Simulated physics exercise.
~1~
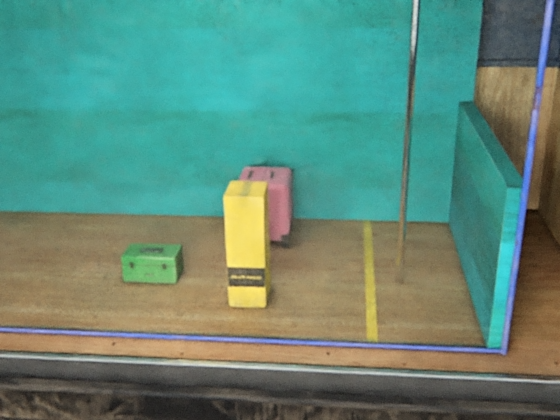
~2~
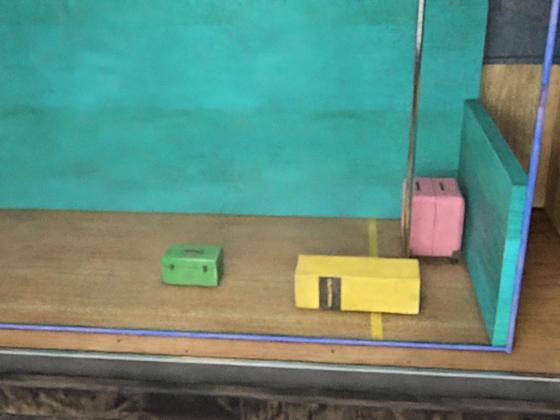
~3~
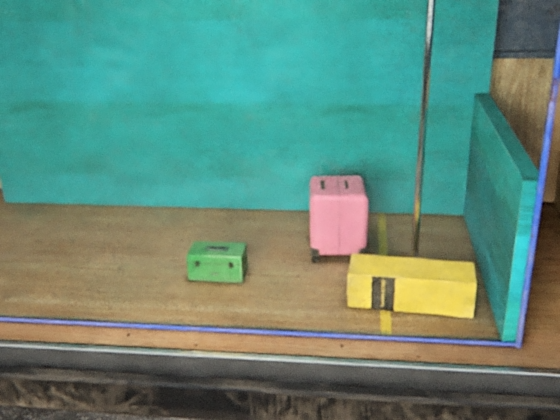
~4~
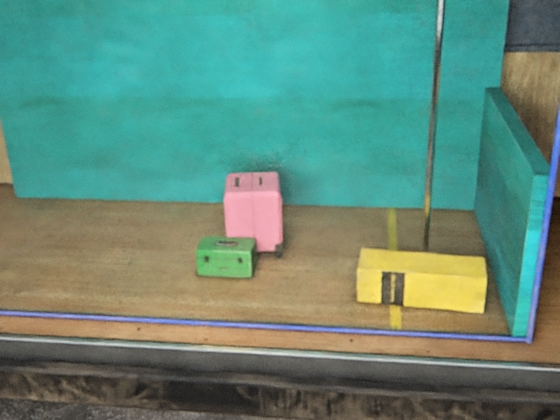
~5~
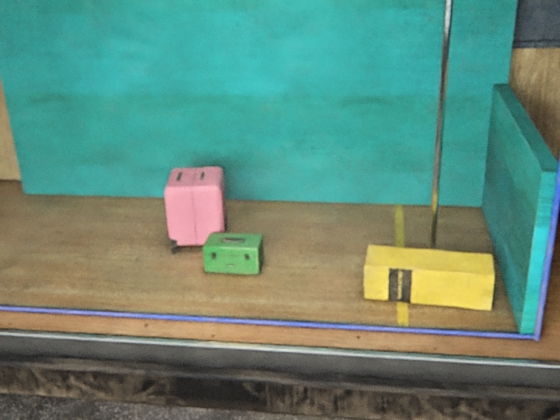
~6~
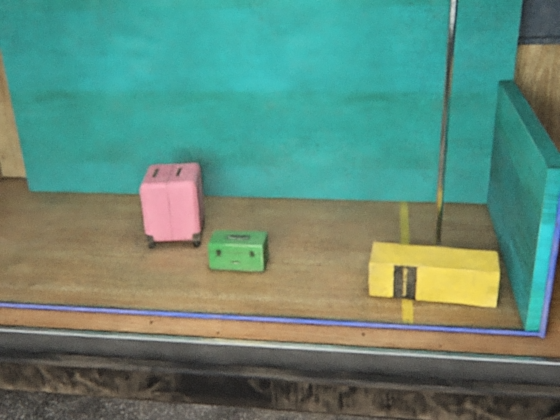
Yellow box toppling and sliding right past a yellow line, pink wheeled case rolling right then back left, green toolbox shifting slightly.
